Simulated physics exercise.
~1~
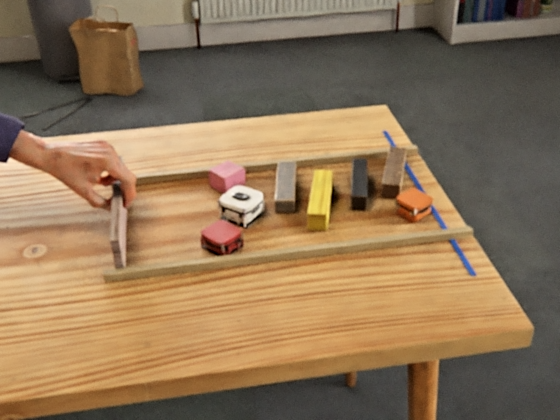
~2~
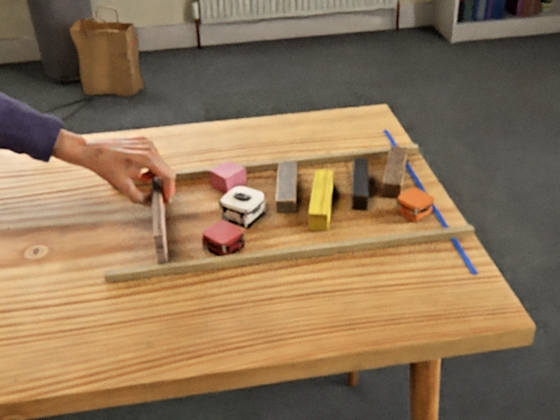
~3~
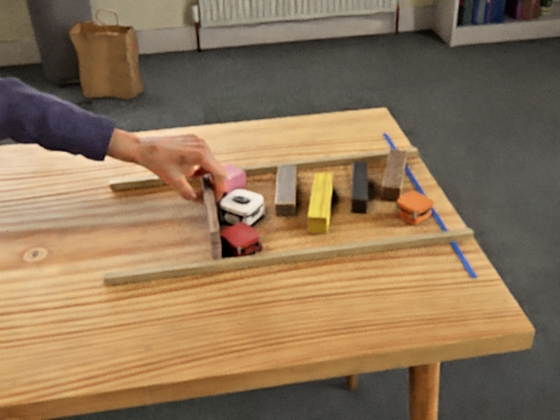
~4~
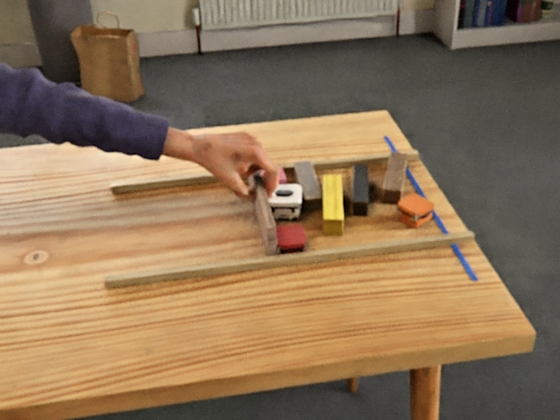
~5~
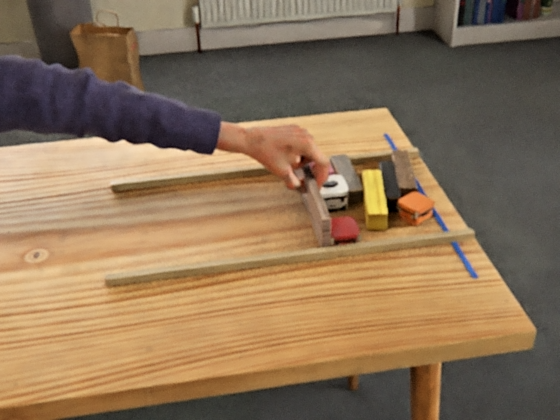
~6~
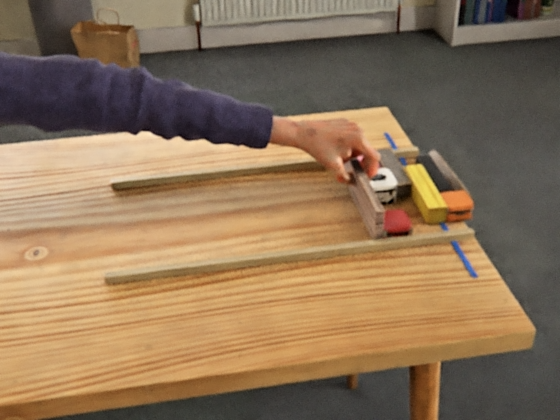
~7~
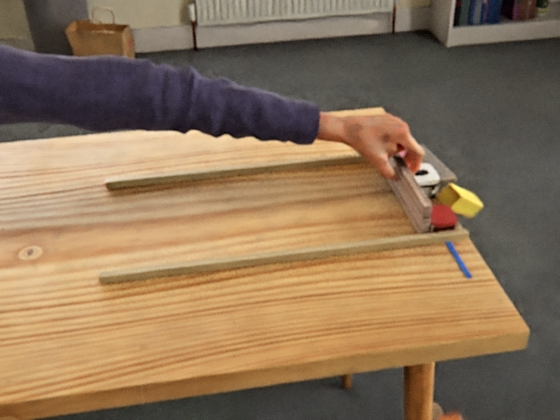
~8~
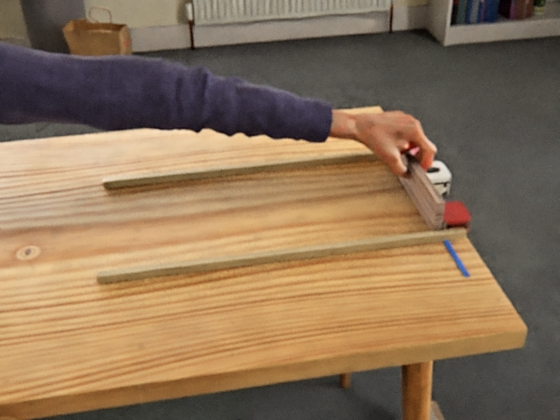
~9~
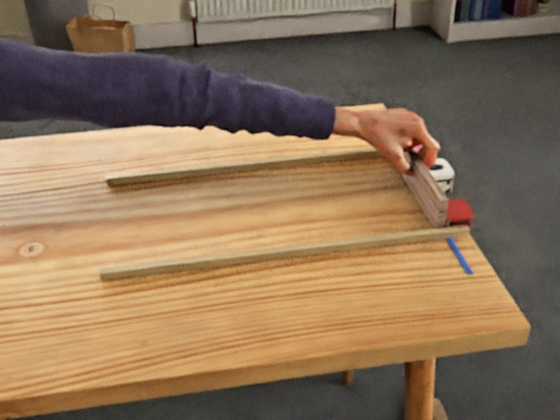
Hand sweeping small blocks and sticks rightward across a wooden table with a board, most dropping off, red and white pieces remaining at the edge.
